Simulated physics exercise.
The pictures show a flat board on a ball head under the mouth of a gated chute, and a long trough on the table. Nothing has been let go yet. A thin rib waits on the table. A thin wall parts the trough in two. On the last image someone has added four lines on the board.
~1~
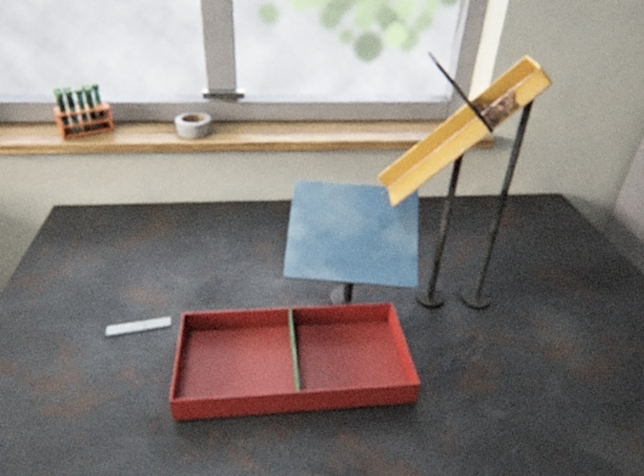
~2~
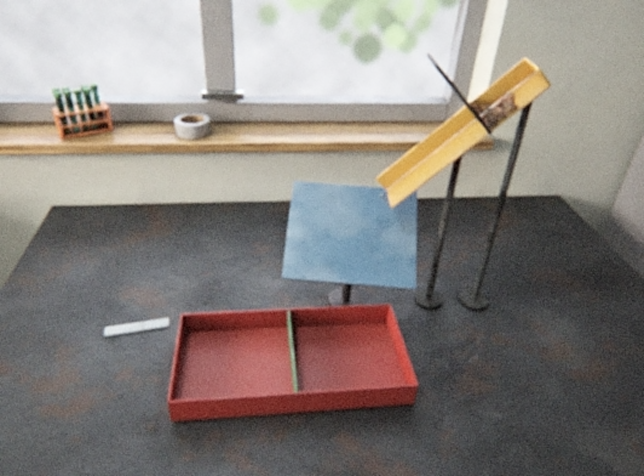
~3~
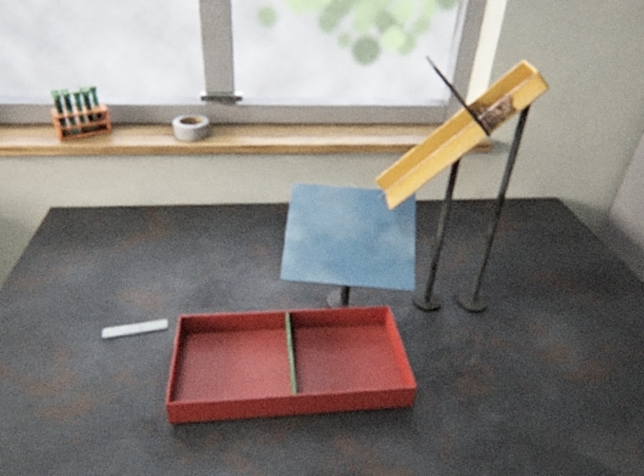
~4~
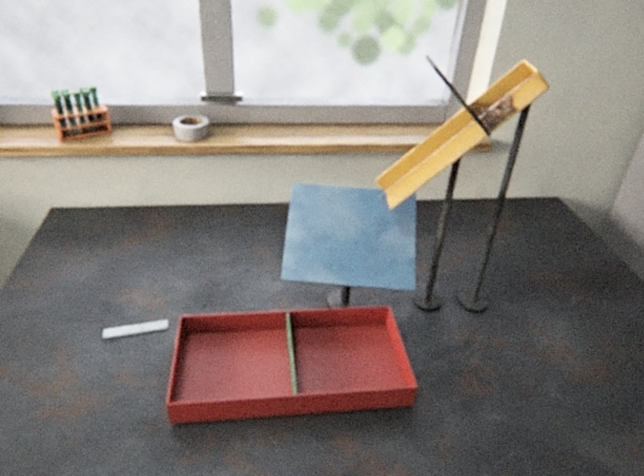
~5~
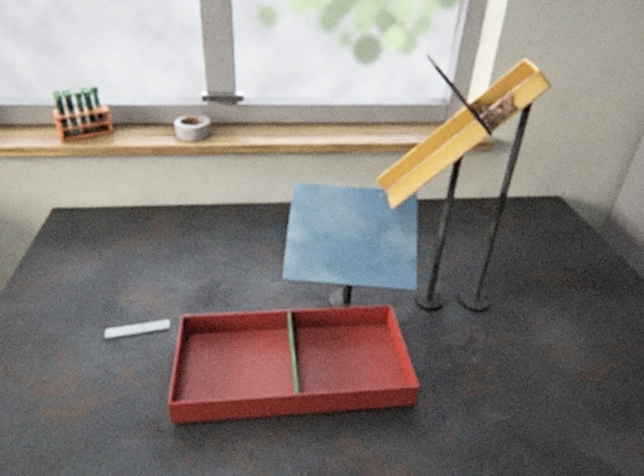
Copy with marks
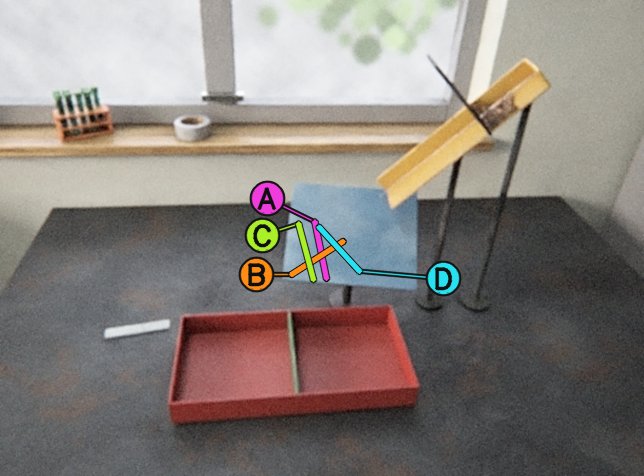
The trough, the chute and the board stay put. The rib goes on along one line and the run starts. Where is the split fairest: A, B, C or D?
B works best here.
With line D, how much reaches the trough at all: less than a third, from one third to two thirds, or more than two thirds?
It is more than two thirds.
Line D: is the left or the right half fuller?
The right half.
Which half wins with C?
More lands on the right.
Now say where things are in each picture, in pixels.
Load behind the gate near (490, 107), cereal balls; lip of the chute near (391, 198), sloping fairly steeply, in the first frame.
Middle of the board near (352, 232), tilted fairly steeply; middle of its low edge near (349, 283); of its high edge near (355, 185), in the second frame.
Front corners of the trough near (166, 404) and (416, 387); front end of its middle wall near (295, 395), in the third frame.
Middle of the load near (488, 110); lip near (389, 201), in the fourth frame.
Middle of the load near (489, 109); lip near (390, 200), in the fifth frame.
On the marked copy, line A from (314, 221) to (326, 278); line B from (343, 241) to (291, 274); line C from (298, 223) to (313, 279); line D from (319, 227) to (359, 271).
For line A, of what is caught, a small share in the left half, all but a few in the right.
For line B, of what is caught, close to two thirds in the left half, close to a third in the right.
For line C, of what is caught, a small share in the left half, all but a few in the right.
For line D, of what is caught, a small share in the left half, the bulk in the right.
